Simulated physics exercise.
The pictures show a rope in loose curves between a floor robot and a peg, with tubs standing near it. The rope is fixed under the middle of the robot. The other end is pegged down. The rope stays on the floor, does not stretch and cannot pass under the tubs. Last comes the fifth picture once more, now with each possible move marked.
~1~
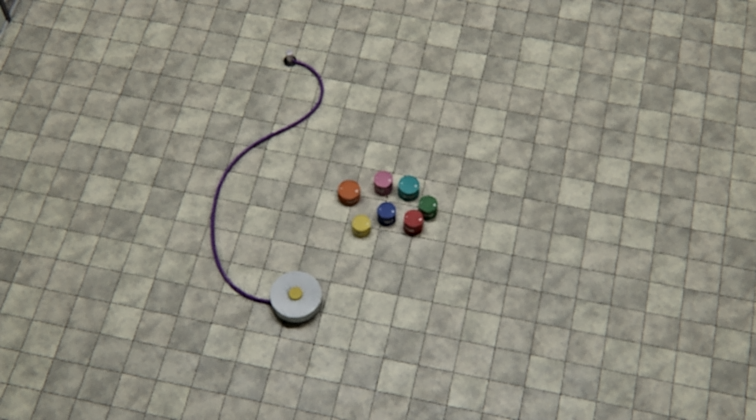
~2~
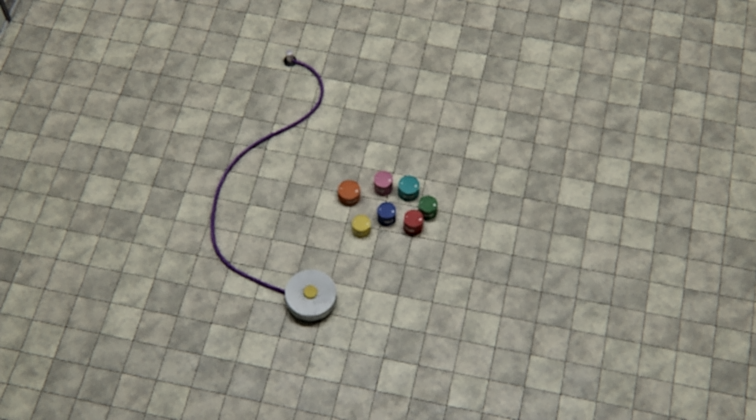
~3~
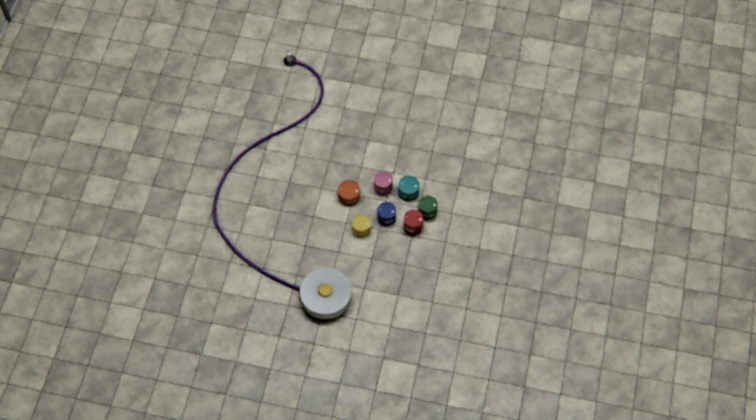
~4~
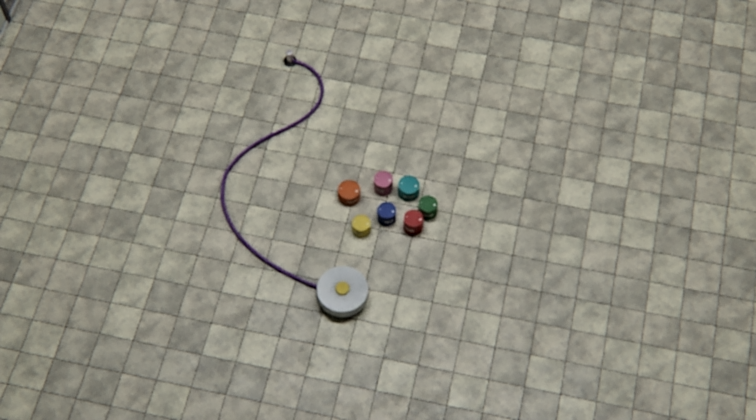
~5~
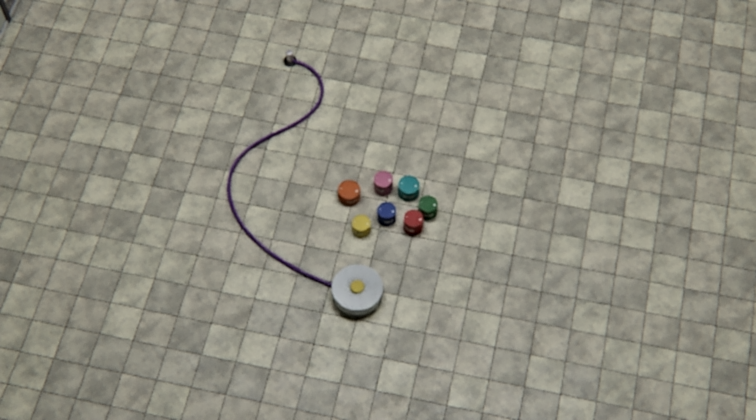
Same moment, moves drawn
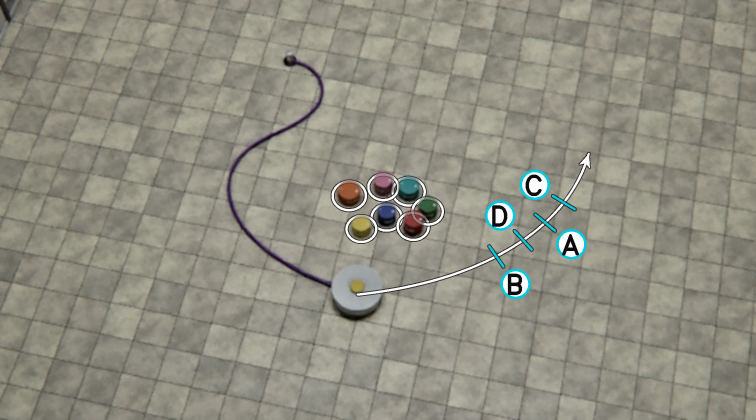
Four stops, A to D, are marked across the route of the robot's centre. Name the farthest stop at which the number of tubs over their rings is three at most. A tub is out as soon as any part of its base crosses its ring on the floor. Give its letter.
Mark A.
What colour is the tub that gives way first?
Yellow.
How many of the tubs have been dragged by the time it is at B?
By then, none.
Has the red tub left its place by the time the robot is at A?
No.
On the marked copy, A at (545, 223); B at (496, 256); C at (564, 203); D at (523, 240); the route from (358, 295) via (507, 251) to (589, 154).
Following A. Soon after the start, robot (430, 277).
Later, robot (499, 251).
In the end, robot (546, 218); yellow tub (369, 215); one over the rings.
As for the rest, B is within the limit but short; C has four over the rings; D is within the limit but short.
